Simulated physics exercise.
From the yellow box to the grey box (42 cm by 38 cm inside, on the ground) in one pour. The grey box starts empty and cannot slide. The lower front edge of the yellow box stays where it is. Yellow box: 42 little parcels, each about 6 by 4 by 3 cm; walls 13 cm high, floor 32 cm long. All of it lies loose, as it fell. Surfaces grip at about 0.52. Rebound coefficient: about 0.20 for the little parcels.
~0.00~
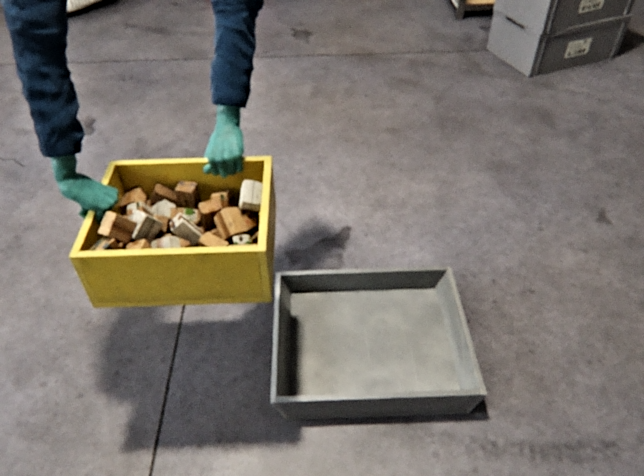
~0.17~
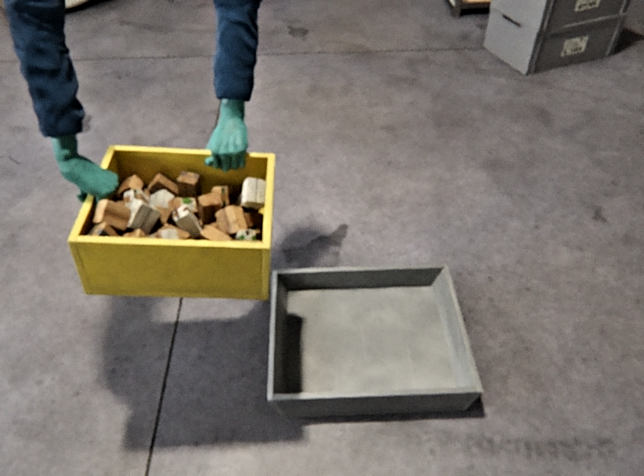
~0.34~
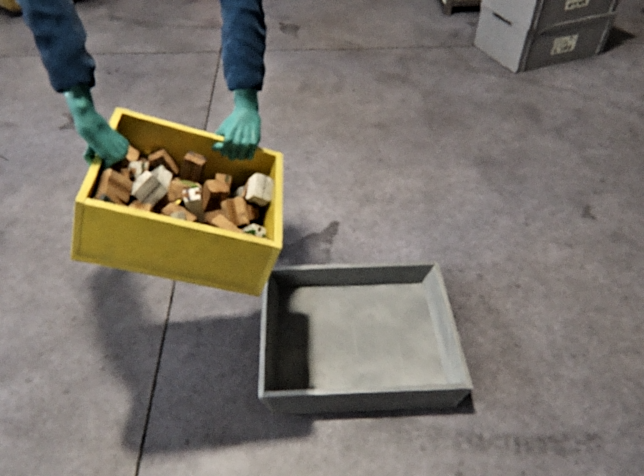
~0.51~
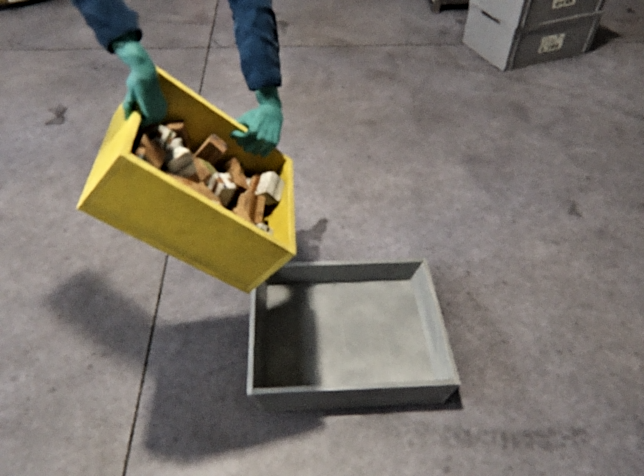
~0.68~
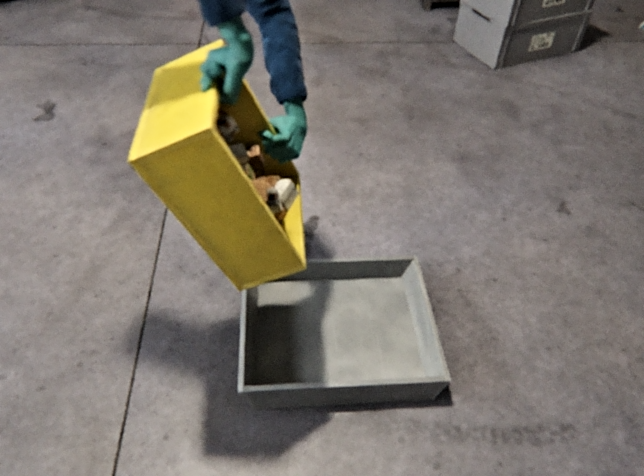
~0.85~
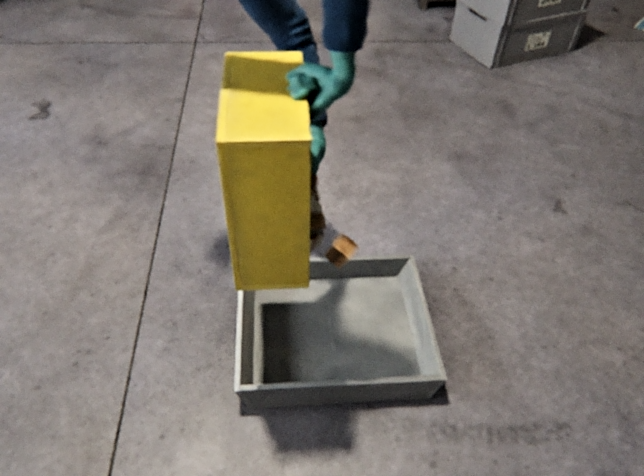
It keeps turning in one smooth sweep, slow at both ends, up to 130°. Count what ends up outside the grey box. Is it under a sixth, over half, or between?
Expect under a sixth of the load outside the grey box.
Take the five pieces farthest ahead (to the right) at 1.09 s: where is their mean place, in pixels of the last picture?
Near (399, 339).
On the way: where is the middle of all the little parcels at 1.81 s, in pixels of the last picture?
Around (357, 329).
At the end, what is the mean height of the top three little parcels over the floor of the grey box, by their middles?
About 8 cm.
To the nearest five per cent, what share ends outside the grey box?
Some 0 per cent of them.
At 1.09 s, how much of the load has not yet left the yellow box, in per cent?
Some 75 per cent.
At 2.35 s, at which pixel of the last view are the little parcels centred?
At about (357, 330).
After 1.09 s, tilt 117°; 31 still in the yellow box, 7 in the grey box and 4 in the air.
After 1.39 s, tilt 130°; 6 still in the yellow box, 23 in the grey box, 1 outside the grey box and 12 in the air.
After 1.81 s, tilt 130°; 42 in the grey box.
When it is over (at 2.35 s), 42 in the grey box. Asked share, 0 of 42, 0 per cent.
